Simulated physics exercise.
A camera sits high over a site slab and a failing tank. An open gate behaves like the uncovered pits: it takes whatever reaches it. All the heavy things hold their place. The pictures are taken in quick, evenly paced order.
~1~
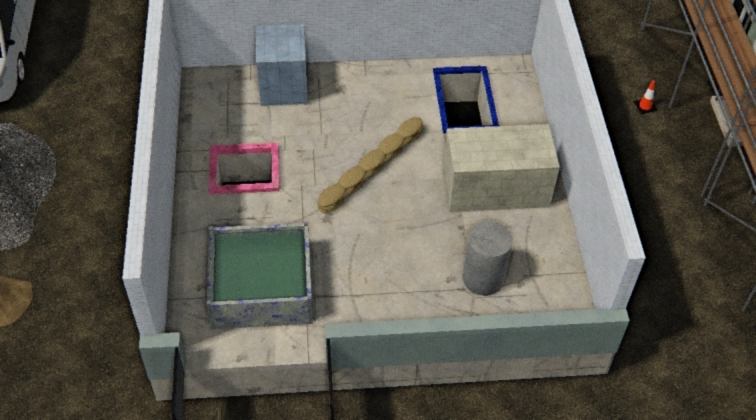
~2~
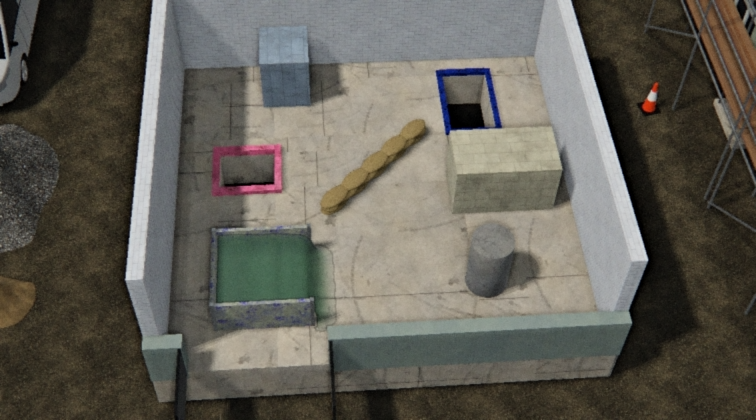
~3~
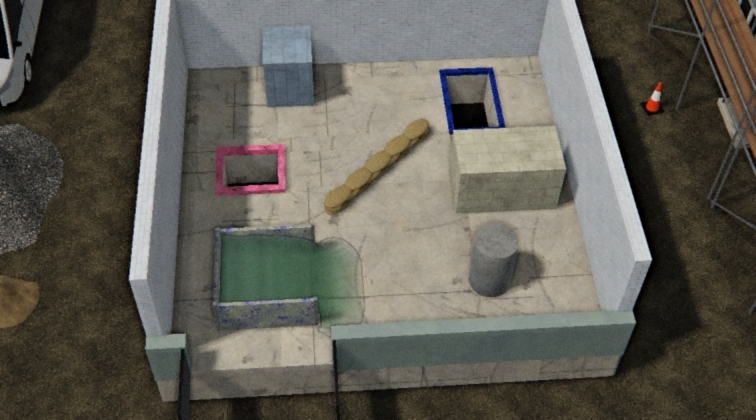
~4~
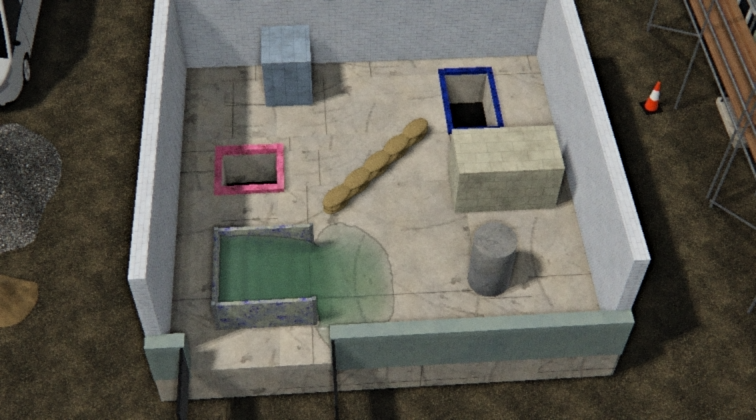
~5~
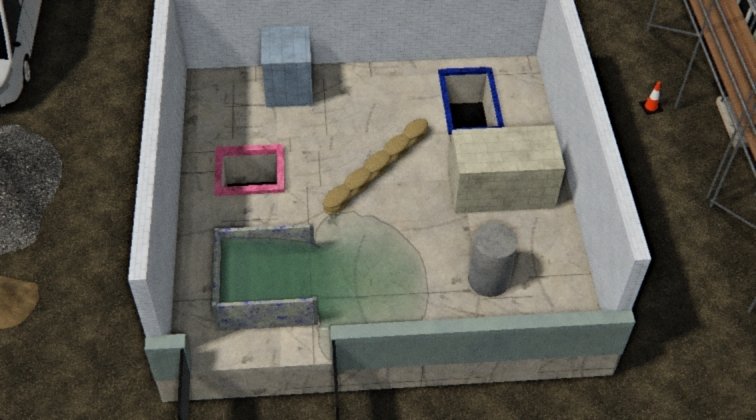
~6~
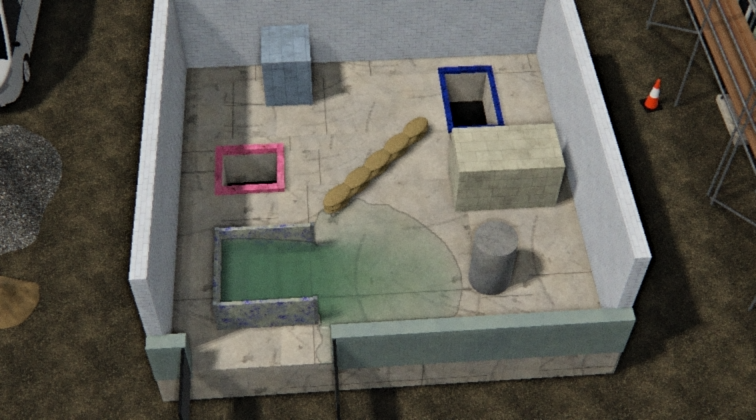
Green water pouring from the right side of a low tank and spreading rightward across a walled concrete slab toward a grey cylinder.
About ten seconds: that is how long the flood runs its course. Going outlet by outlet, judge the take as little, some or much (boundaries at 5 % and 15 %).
My judgement: The gate ends up with little, the pink pit ends up with little, the blue pit ends up with little.
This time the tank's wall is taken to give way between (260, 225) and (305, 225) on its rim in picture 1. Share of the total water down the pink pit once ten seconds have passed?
Near 12 per cent for pink.
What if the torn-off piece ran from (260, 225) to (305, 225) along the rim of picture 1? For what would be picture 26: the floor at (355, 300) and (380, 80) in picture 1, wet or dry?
The first would be still unwetted and the second drenched.
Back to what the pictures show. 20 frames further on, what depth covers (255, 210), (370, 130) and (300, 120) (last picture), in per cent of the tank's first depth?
About 0, 0, 0 %.
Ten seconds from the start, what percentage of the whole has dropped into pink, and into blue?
In order, near 0 and 2 in a hundred.
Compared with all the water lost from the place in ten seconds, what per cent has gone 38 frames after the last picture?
It comes to around 35 per cent.
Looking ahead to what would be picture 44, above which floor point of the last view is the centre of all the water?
My pick is pixel (448, 233).
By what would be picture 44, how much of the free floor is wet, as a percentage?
That works out to some 50 in a hundred.
A moment on, water covers 30 % of the floor; the gate 0 %, the pink pit 0 %, the blue pit 0 %.
Next, water covers 35 % of the floor; the gate 0 %, the pink pit 0 %, the blue pit 0 %.
Then, water covers 40 % of the floor; the gate 0 %, the pink pit 0 %, the blue pit 1 %.
Later, water covers 50 % of the floor; the gate 0 %, the pink pit 0 %, the blue pit 1 %.
In the end, water covers 70 % of the floor; the gate 3 %, the pink pit 0 %, the blue pit 2 %.
